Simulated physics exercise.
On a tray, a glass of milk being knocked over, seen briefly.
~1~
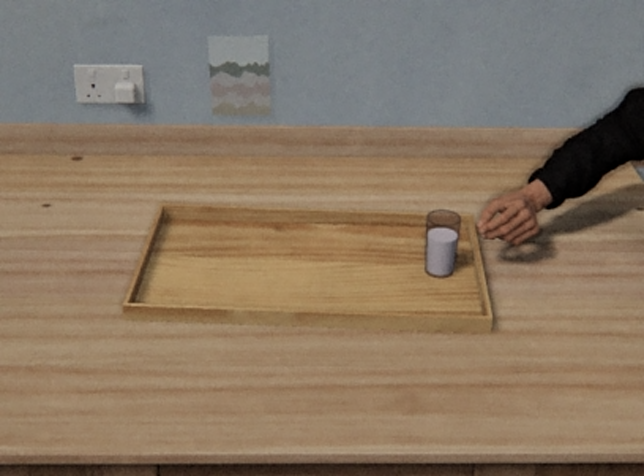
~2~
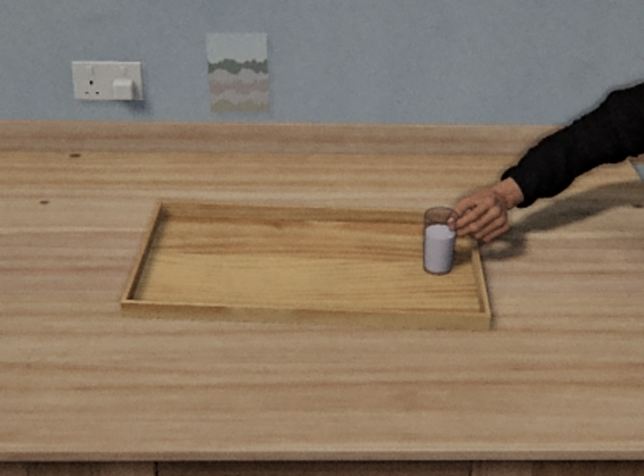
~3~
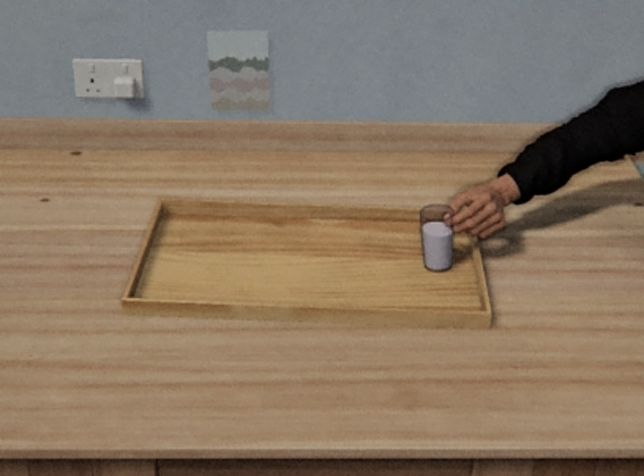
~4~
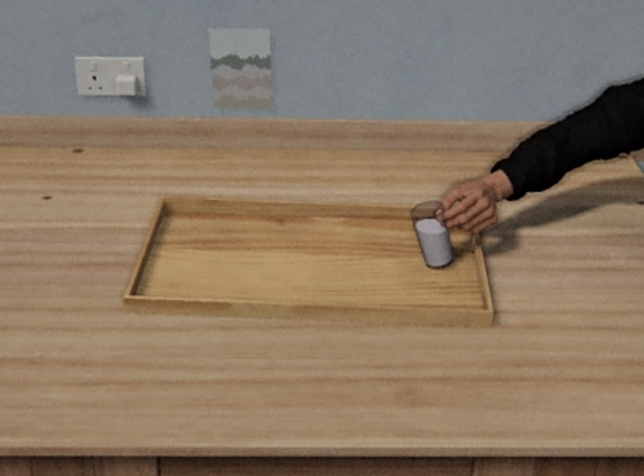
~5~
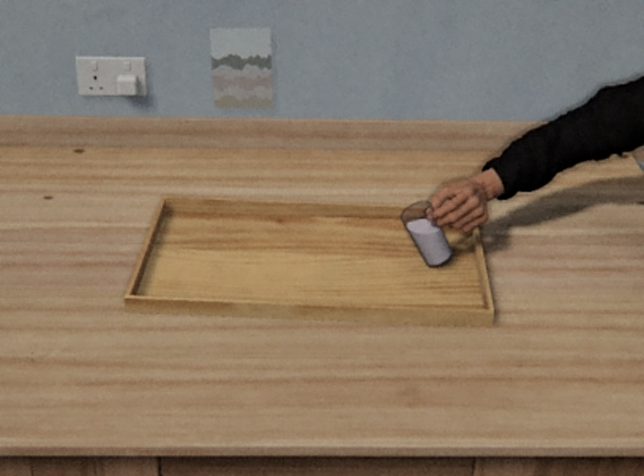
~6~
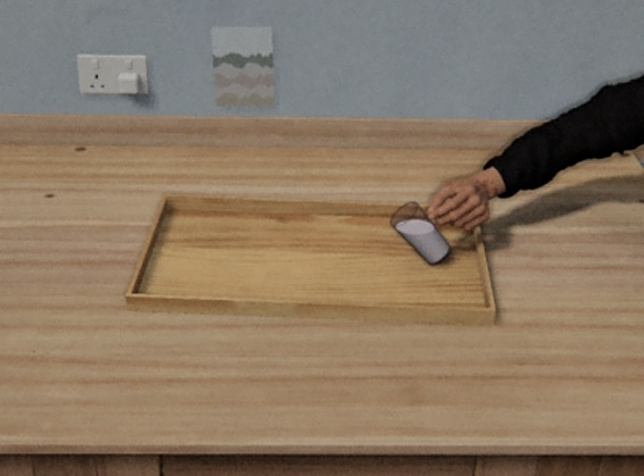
A hand in a dark sleeve reached in from the right and nudged a glass of milk standing near the right end of a wooden tray, and the glass leaned over steeply to the left.
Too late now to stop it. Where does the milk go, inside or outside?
The spill keeps within the tray.
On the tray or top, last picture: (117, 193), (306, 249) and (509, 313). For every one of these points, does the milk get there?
Going in order, the first is out of reach, the second covered by the spill, and the third out of reach.
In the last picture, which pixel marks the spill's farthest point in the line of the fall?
Near (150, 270).
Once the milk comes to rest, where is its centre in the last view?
Roughly (234, 265).
Next, the glass lies in the tray; the puddle covers about as much as a plate; the top is dry.
After that, the puddle covers about as much as a tray; the top is dry.
Finally, the puddle covers about as much as a tray; the top is dry.
